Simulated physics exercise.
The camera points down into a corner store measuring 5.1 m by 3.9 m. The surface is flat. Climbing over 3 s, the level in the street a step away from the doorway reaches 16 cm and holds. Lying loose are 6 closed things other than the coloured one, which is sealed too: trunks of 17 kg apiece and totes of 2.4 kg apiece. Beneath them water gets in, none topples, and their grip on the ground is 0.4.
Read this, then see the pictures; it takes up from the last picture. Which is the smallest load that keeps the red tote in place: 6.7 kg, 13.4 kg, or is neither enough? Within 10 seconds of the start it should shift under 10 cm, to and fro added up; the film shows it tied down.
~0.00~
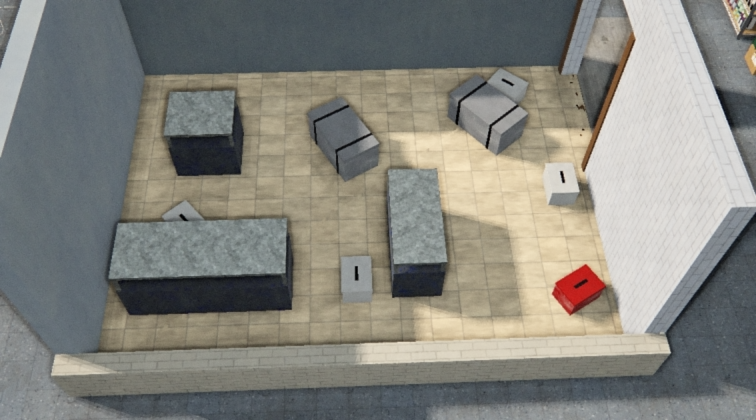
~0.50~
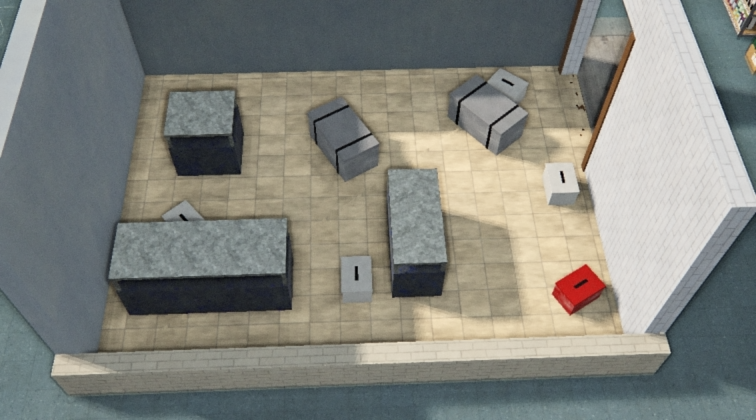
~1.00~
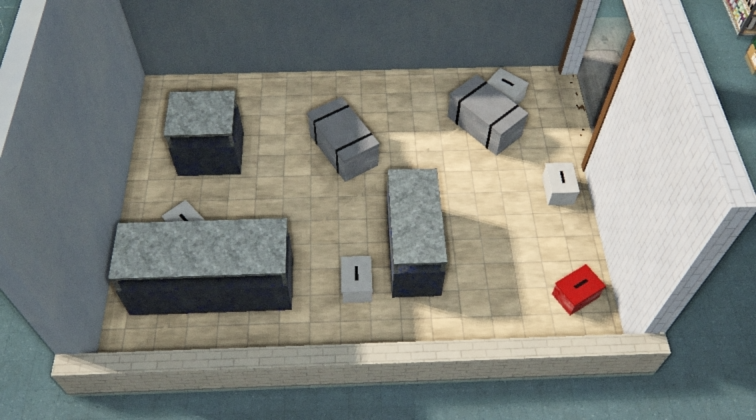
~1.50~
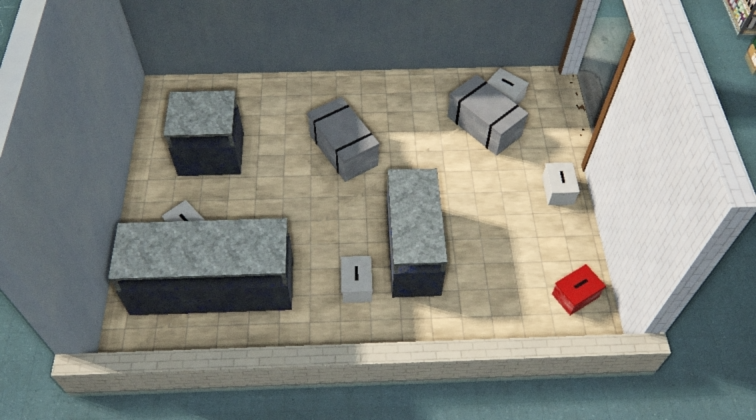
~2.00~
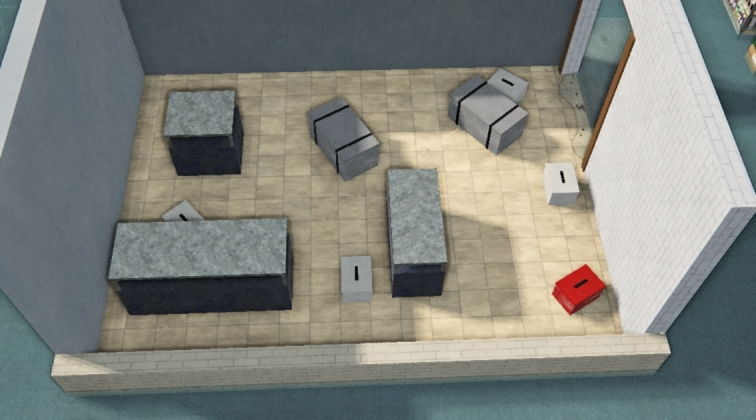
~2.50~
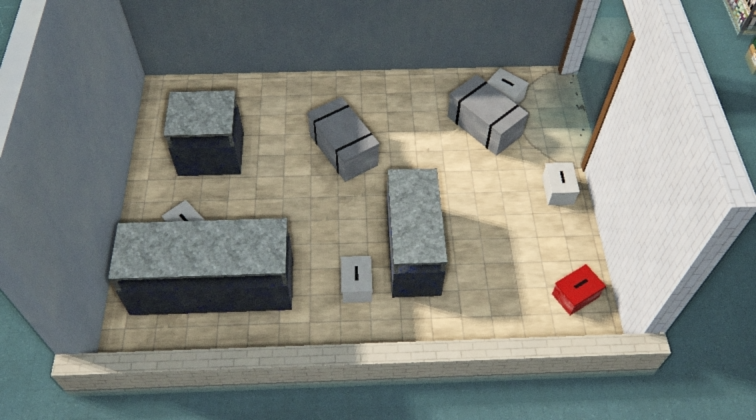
I'd say the half-size load is fine.
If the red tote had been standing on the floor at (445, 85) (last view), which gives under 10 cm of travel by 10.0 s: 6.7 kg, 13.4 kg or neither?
So neither weight works.
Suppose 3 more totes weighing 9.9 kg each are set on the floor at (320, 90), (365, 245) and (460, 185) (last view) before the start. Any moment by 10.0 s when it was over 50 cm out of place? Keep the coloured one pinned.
Answer by position: Outside the range; inside the range; inside the range.
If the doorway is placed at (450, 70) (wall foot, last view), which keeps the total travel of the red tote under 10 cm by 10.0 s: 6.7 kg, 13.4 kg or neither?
Well, then both options come up short.
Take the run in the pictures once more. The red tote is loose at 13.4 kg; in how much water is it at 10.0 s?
3 cm, roughly.
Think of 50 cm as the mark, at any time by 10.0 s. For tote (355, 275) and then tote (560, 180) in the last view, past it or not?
The first is within the mark and the second is within the mark.
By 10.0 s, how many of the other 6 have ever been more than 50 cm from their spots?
The total is 4.
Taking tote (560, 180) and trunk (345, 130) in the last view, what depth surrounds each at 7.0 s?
Roughly 1 and 4 cm.
After 3.5 s the red tote would be 0 cm from its start with 6.7 kg and 0 cm from its start with 13.4 kg; 0 cm of water round it then.
After 4.5 s the red tote would be 0 cm from its start with 6.7 kg and 0 cm from its start with 13.4 kg; 0 cm of water round it then.
After 7.0 s the red tote would be 0 cm from its start with 6.7 kg and 0 cm from its start with 13.4 kg; 1 cm of water round it then.
After 10.0 s the red tote would be 0 cm from its start with 6.7 kg and 0 cm from its start with 13.4 kg; 3 cm of water round it then.
